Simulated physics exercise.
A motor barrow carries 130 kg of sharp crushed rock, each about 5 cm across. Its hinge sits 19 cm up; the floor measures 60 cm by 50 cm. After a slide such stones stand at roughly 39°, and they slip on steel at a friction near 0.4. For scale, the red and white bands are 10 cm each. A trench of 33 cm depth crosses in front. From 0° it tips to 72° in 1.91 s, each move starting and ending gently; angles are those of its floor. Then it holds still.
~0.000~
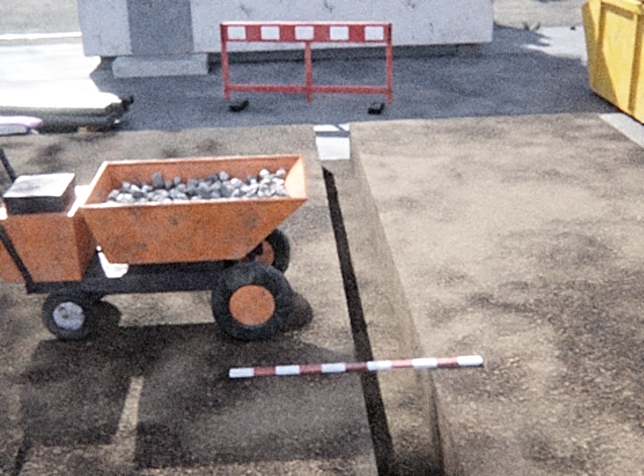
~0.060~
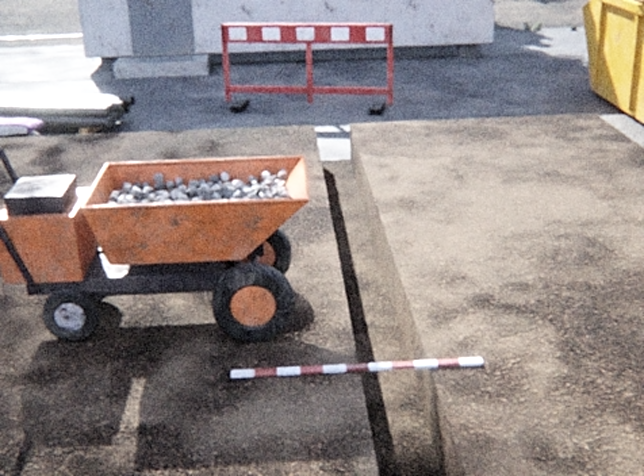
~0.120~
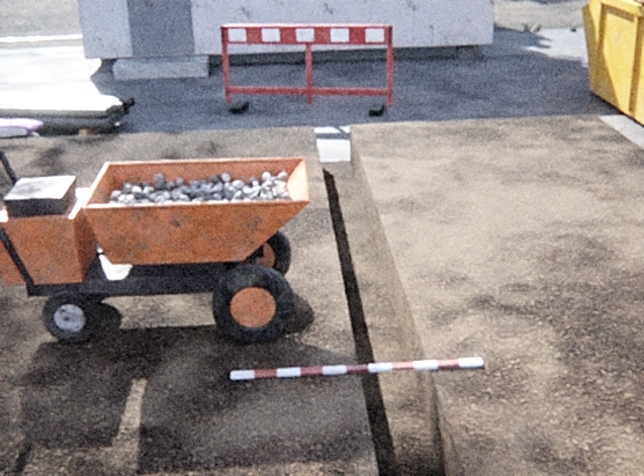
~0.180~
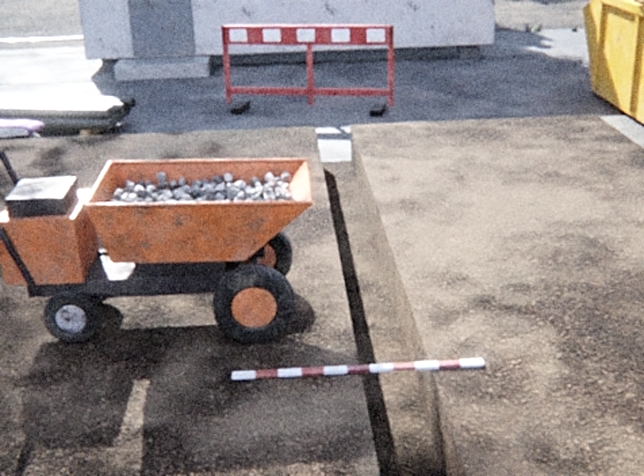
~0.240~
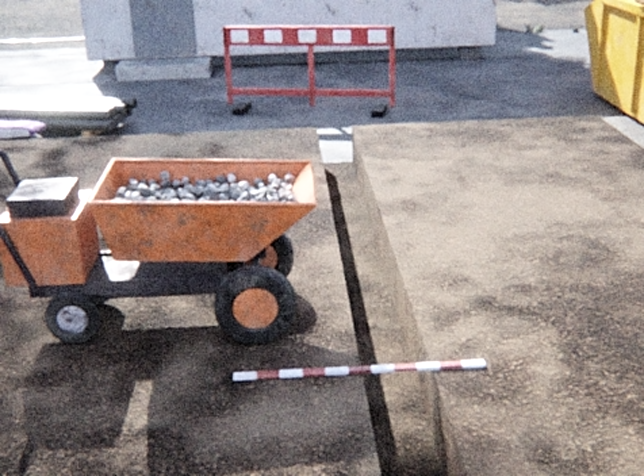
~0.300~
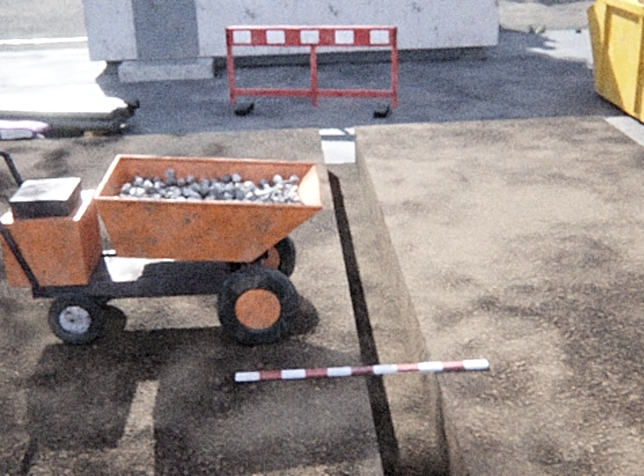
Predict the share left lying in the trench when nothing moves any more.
About 82 per cent.
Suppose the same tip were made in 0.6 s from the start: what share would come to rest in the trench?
In that case some 60 per cent.
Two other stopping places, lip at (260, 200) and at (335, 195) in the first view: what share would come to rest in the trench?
About 85 and 15 per cent.
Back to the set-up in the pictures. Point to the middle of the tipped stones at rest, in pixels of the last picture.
Near (394, 343).
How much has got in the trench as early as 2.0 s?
Some 45 per cent.
After 1.4 s the floor is at 61°; 100 % in the skip; the foremost stones are at (369, 265).
After 2.0 s the floor is at 72°; 45 % in the skip, 43 % in the trench, 12 % past the trench; the foremost stones are at (474, 310).
After 2.4 s the floor is at 72°; 12 % in the skip, 69 % in the trench, 19 % past the trench; the foremost stones are at (526, 307).
After 4.3 s the floor is at 72°; 0 % in the skip, 82 % in the trench, 18 % past the trench; the foremost stones are at (531, 307).
